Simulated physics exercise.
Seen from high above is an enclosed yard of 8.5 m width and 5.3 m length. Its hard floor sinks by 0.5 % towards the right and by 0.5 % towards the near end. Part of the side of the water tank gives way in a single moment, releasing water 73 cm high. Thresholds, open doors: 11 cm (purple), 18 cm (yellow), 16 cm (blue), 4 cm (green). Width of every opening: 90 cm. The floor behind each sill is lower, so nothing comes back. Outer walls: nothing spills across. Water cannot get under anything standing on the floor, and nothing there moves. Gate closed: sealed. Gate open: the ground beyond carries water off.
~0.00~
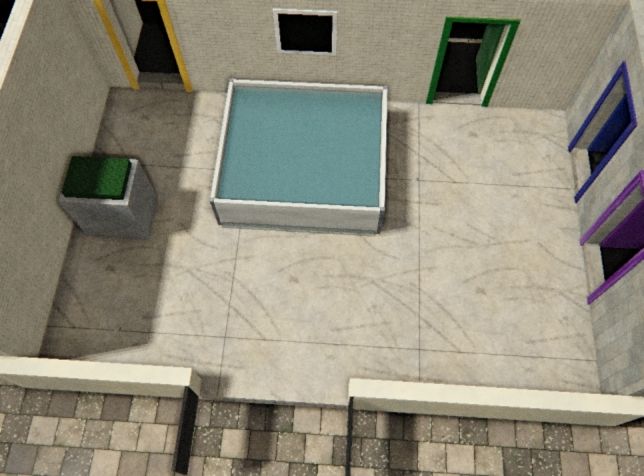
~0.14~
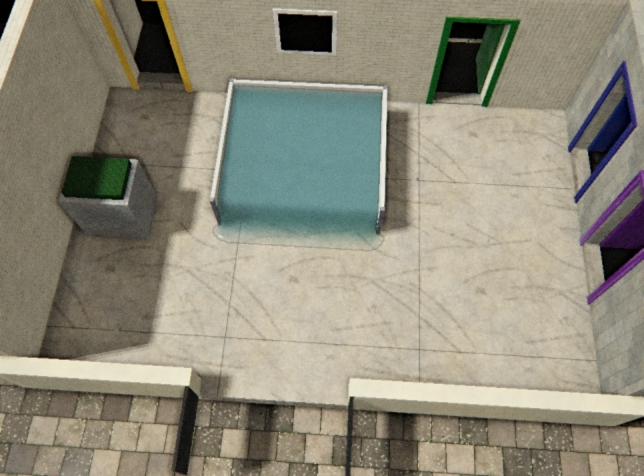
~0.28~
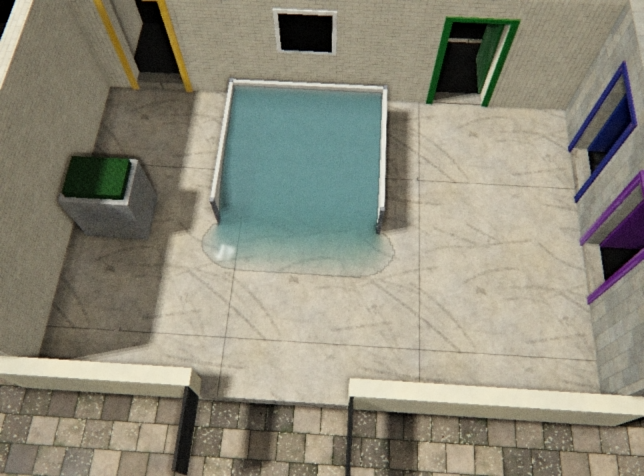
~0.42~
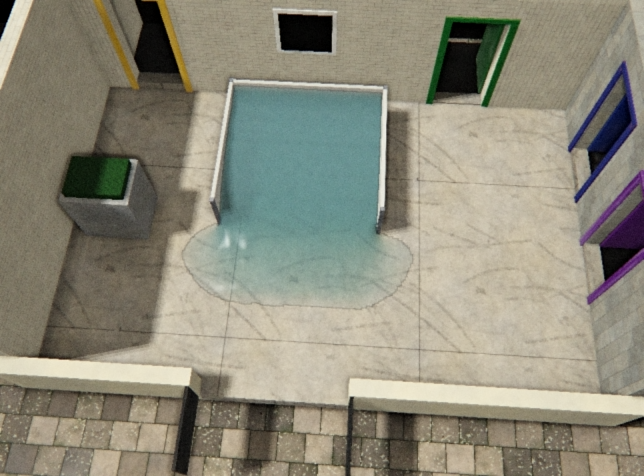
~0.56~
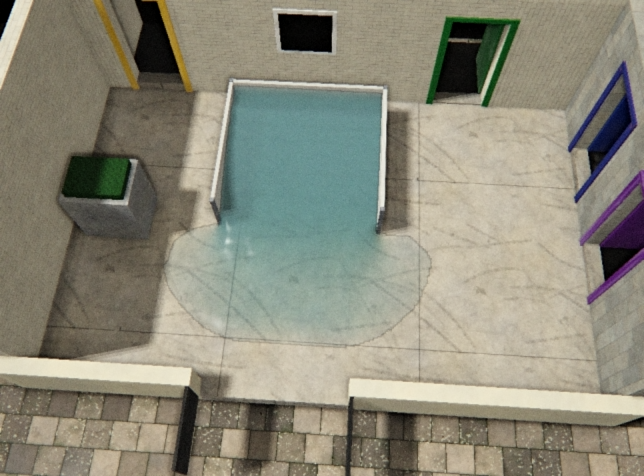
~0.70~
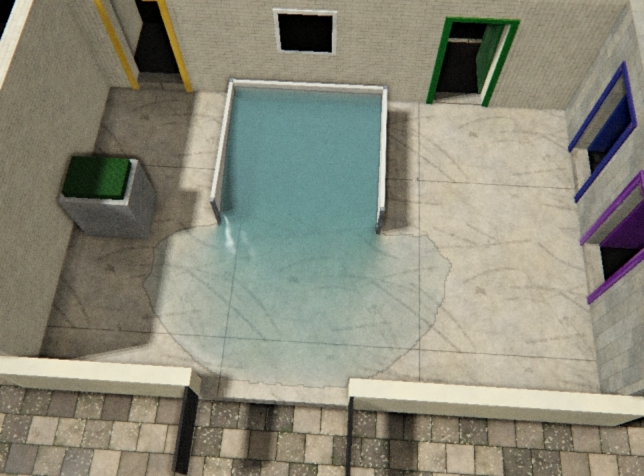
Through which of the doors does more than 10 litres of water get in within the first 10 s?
At the end, purple door: Limit unbroken; yellow door: Limit unbroken; blue door: Limit unbroken; green door: Limit broken.
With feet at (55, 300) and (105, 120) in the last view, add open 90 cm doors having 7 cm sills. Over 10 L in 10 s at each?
Order as listed: Surpassed and respected.
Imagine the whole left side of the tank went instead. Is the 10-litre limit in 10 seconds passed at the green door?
Against the limit, green does not exceed it.
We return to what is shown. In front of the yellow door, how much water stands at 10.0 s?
About 2.5 cm deep.
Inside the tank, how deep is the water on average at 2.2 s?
25 cm.
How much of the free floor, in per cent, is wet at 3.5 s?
Some 50 per cent of the floor is wet.
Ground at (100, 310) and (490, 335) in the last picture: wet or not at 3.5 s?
Soaked, soaked.
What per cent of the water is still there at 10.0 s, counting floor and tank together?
That would be close to 46 per cent.
After 1.4 s water covers 35 % of the floor and is deepest (36 cm) near (357, 389); purple door not reached, yellow door not reached, blue door not reached, green door not reached.
After 2.2 s water covers 40 % of the floor and is deepest (38 cm) near (36, 368); purple door not reached, yellow door not reached, blue door not reached, green door not reached.
After 3.5 s water covers 50 % of the floor and is deepest (30 cm) near (588, 404); purple door 10 cm at the sill, 0 L in, yellow door not reached, blue door not reached, green door not reached.
After 6.0 s water covers 80 % of the floor and is deepest (15 cm) near (565, 123); purple door 9 cm at the sill, 1 L in, yellow door 6 cm at the sill, 0 L in, blue door 5 cm at the sill, 0 L in, green door 8 cm at the sill, 1 L in.
After 10.0 s water covers 95 % of the floor and is deepest (11 cm) near (271, 108); purple door 5 cm at the sill, 1 L in, yellow door 2 cm at the sill, 0 L in, blue door 8 cm at the sill, 0 L in, green door 6 cm at the sill, 23 L in.
